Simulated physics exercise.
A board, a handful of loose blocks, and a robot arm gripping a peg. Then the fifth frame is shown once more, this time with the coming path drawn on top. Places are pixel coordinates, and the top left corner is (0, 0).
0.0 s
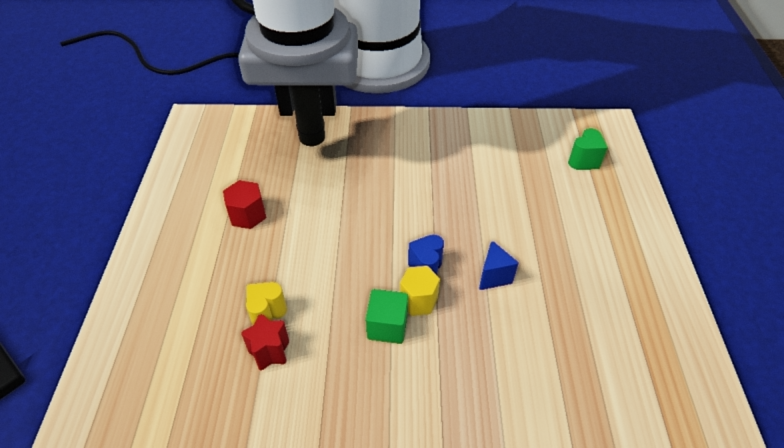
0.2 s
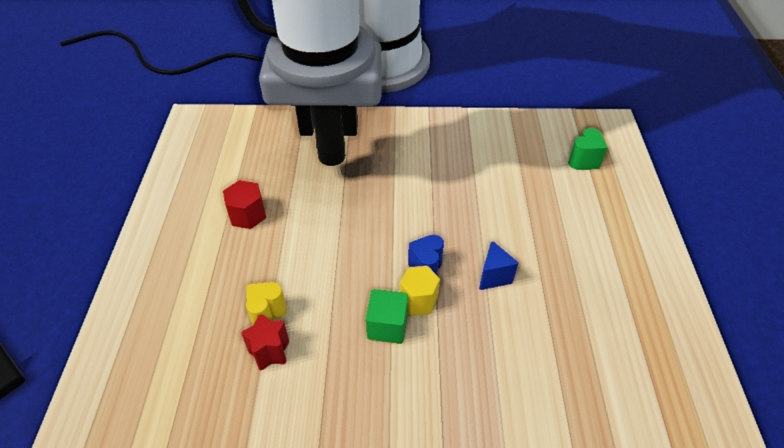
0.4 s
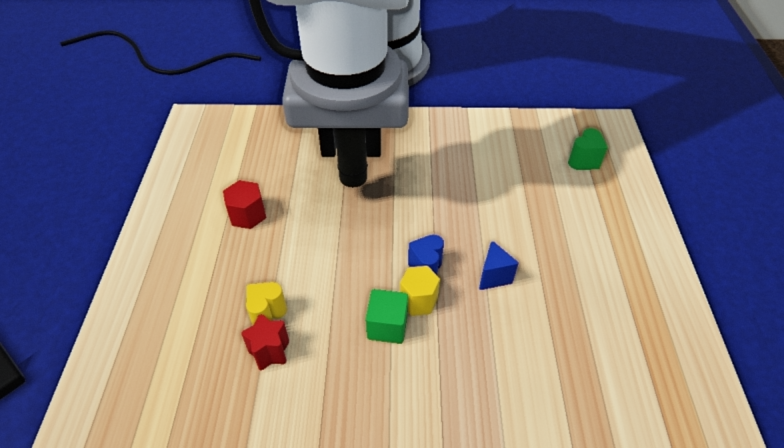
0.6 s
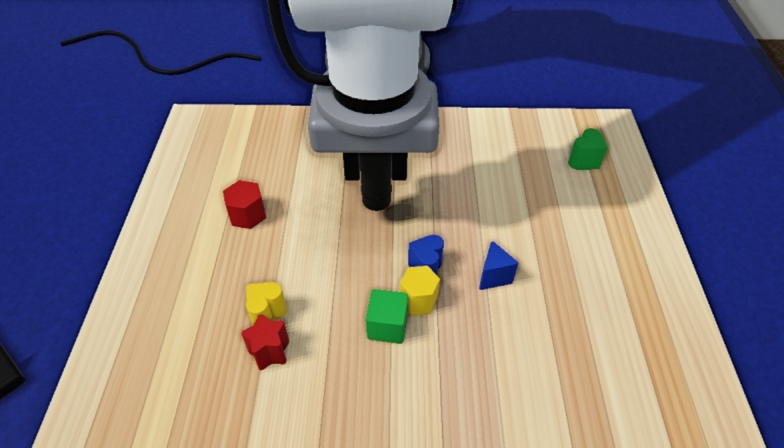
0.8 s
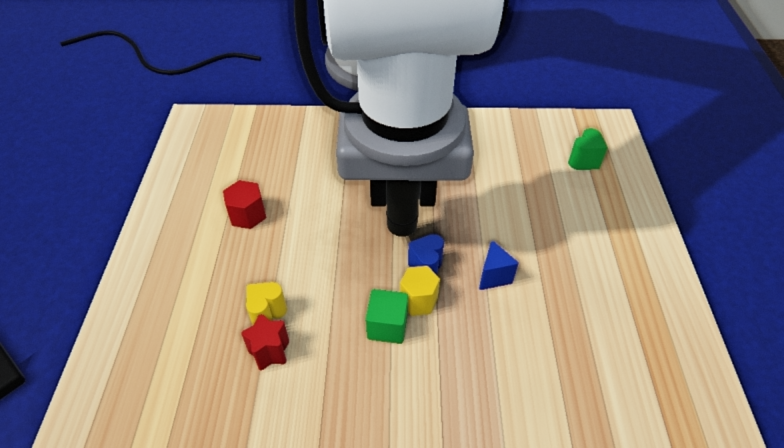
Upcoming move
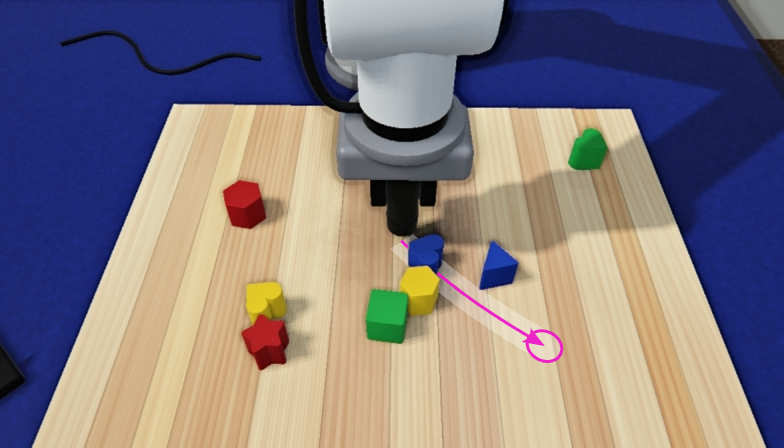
A light wooden board lies on a blue surface, seen from above at an angle by a still camera. A red hexagonal block sits left above a yellow heart-shaped block and red star, with blue, yellow and green blocks clustered near the centre, a blue triangle beside them and another green block upper right. A robot arm moves its dark peg steadily down and right, close to the blue heart-shaped block, while the blocks stay still.
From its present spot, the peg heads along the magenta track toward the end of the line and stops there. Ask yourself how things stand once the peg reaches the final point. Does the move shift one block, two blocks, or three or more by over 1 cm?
One.
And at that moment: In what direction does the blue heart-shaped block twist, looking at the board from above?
The turn is clockwise.
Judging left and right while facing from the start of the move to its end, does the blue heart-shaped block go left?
No
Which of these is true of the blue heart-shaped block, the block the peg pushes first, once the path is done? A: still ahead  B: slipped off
The answer is B.
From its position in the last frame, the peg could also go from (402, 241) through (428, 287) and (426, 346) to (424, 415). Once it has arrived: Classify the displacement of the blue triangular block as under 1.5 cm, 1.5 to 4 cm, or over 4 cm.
Of the three bands, it's under 1.5 cm.
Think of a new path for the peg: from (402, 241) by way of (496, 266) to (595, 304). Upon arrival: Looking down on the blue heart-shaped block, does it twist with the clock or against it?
The blue heart-shaped block rotates clockwise.
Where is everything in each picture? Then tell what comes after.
In the first frame, peg tip at (312, 139); block tops, blue heart-shaped block at (428, 248); blue triangular block at (498, 257).
In the second frame, peg at (332, 158); blocks unchanged.
In the third frame, peg at (353, 179); blocks unchanged.
In the fourth frame, peg at (377, 201); blocks unchanged.
In the fifth frame, peg at (402, 226); blue heart-shaped block at (428, 248); blue triangular block at (498, 257).
Path on the board, from (402, 241) over (441, 276) and (489, 311) to (544, 346).
On the path given first. One third of the way, peg at (445, 263); blue heart-shaped block at (464, 279).
Two thirds of the way, peg at (494, 298); blue heart-shaped block at (511, 320), turned 15° clockwise.
At the end, peg at (550, 332); blue heart-shaped block at (543, 356), turned 60° clockwise; blue triangular block in place.
